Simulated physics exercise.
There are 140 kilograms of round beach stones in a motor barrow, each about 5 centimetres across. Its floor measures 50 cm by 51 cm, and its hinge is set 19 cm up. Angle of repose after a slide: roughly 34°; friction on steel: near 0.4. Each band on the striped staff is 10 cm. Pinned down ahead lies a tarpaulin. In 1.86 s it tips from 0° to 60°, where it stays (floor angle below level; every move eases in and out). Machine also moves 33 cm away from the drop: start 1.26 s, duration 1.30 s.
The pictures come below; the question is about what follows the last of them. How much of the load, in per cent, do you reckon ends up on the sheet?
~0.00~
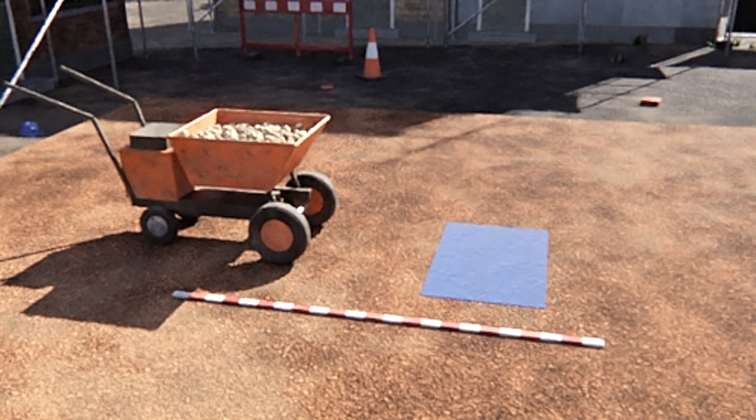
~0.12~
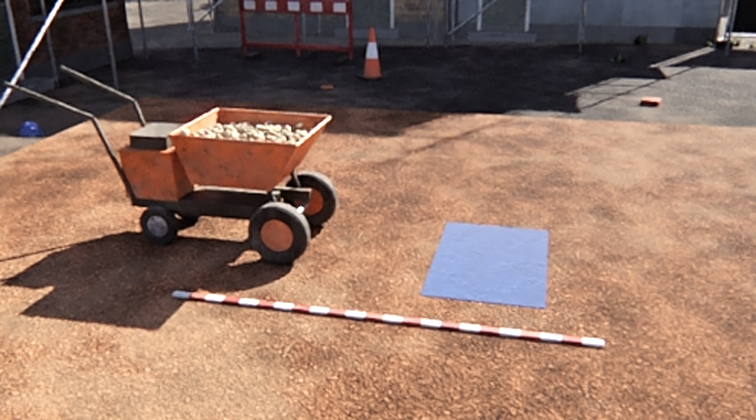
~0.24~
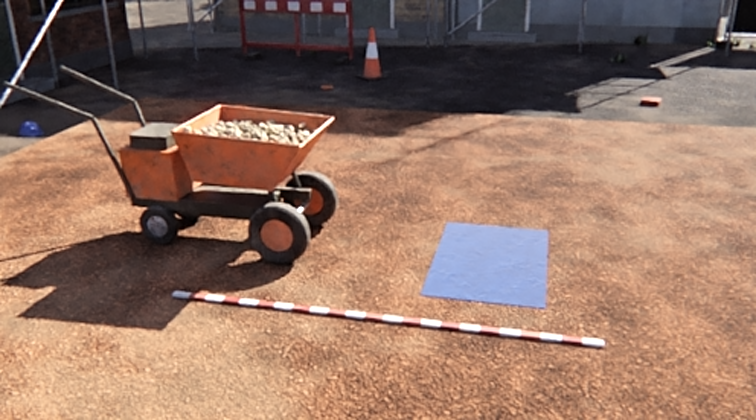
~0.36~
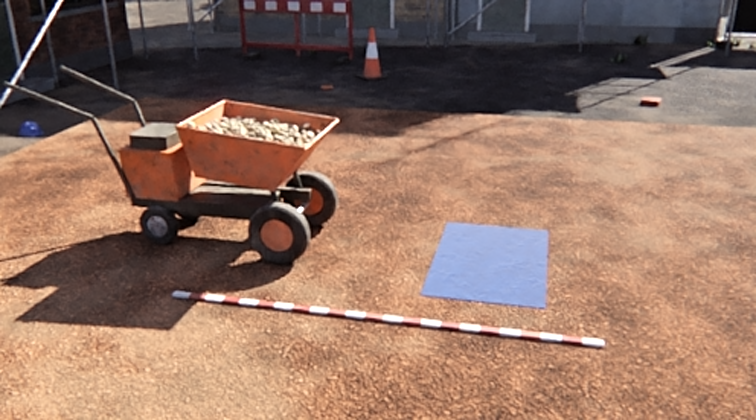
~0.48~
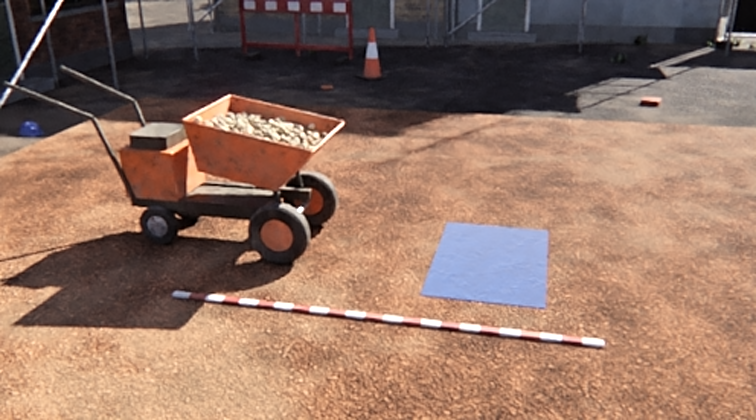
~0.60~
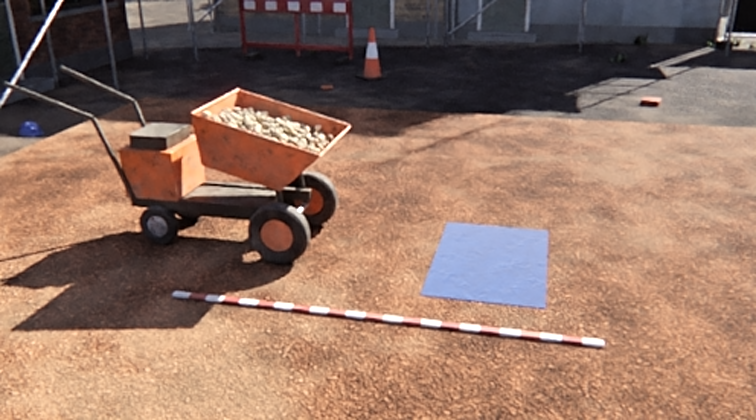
I reckon around 10 per cent.
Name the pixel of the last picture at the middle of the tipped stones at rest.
Roughly (376, 248), I'd say.
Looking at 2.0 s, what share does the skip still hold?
About 60% remains inside.
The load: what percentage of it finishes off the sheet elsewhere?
Roughly 0 per cent.
After 1.4 s the floor is at 51°; 100 % in the skip; the foremost stones are at (372, 184).
After 2.0 s the floor is at 60°; 62 % in the skip, 35 % short of the sheet, 2 % on the sheet; the foremost stones are at (453, 257).
After 3.0 s the floor is at 60°; 38 % in the skip, 54 % short of the sheet, 8 % on the sheet, 1 % off the sheet elsewhere; the foremost stones are at (505, 260).
After 5.0 s the floor is at 60°; 26 % in the skip, 66 % short of the sheet, 8 % on the sheet, 1 % off the sheet elsewhere; the foremost stones are at (505, 260).
